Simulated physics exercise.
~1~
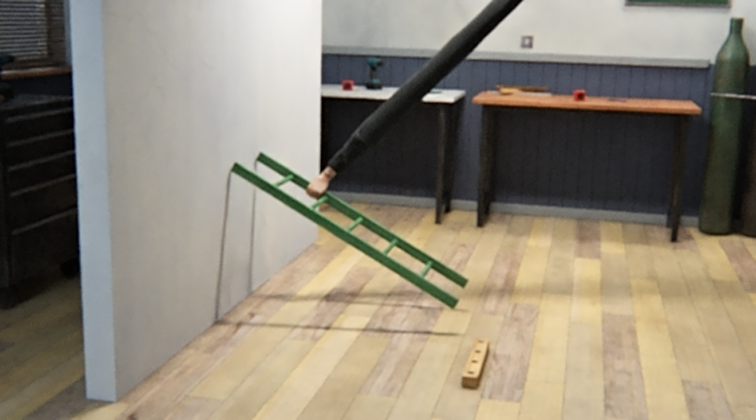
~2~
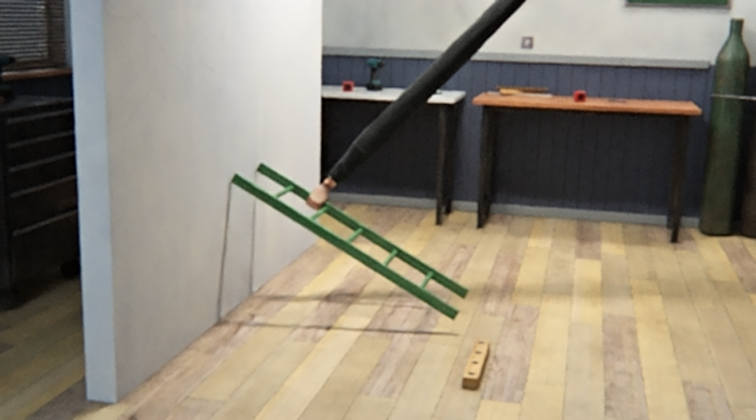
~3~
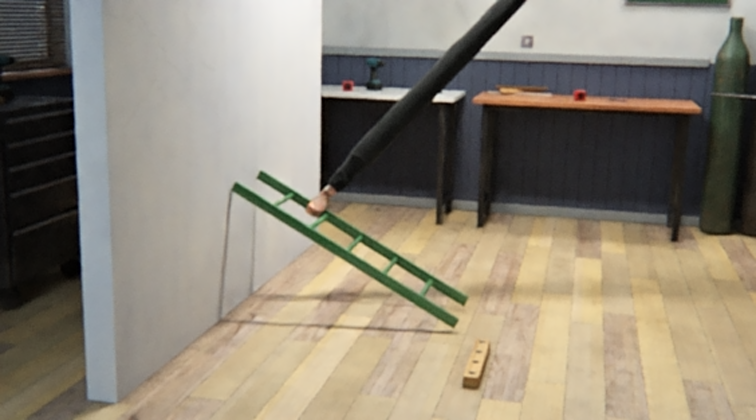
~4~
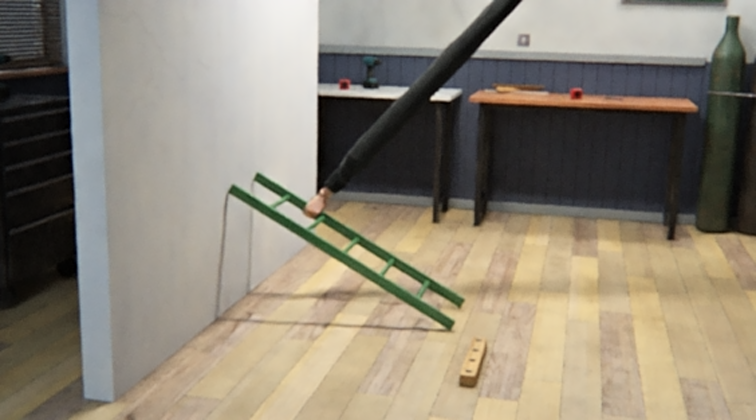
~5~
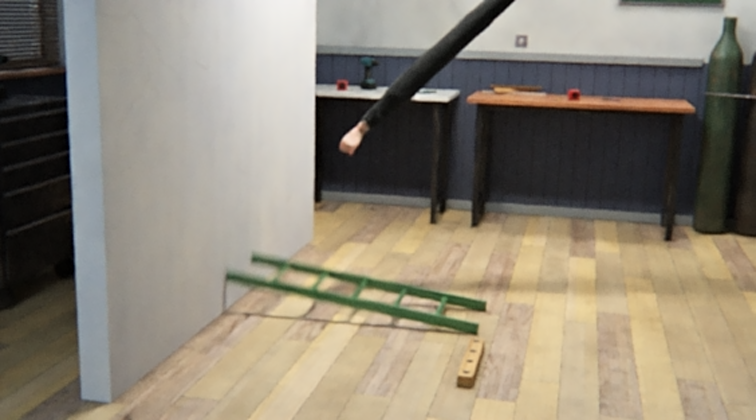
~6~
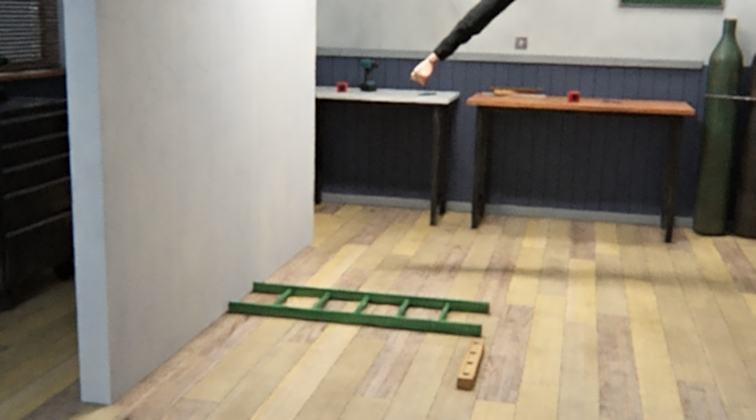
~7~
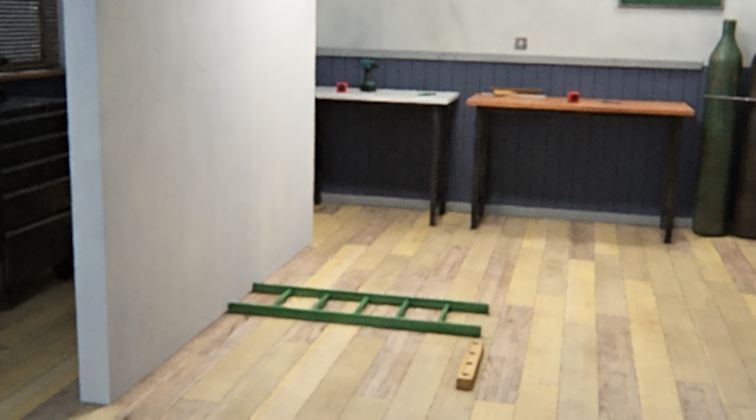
Green ladder leaning at a slant against a white wall, lowered slightly by a hand, then released and sliding down flat onto the floor.
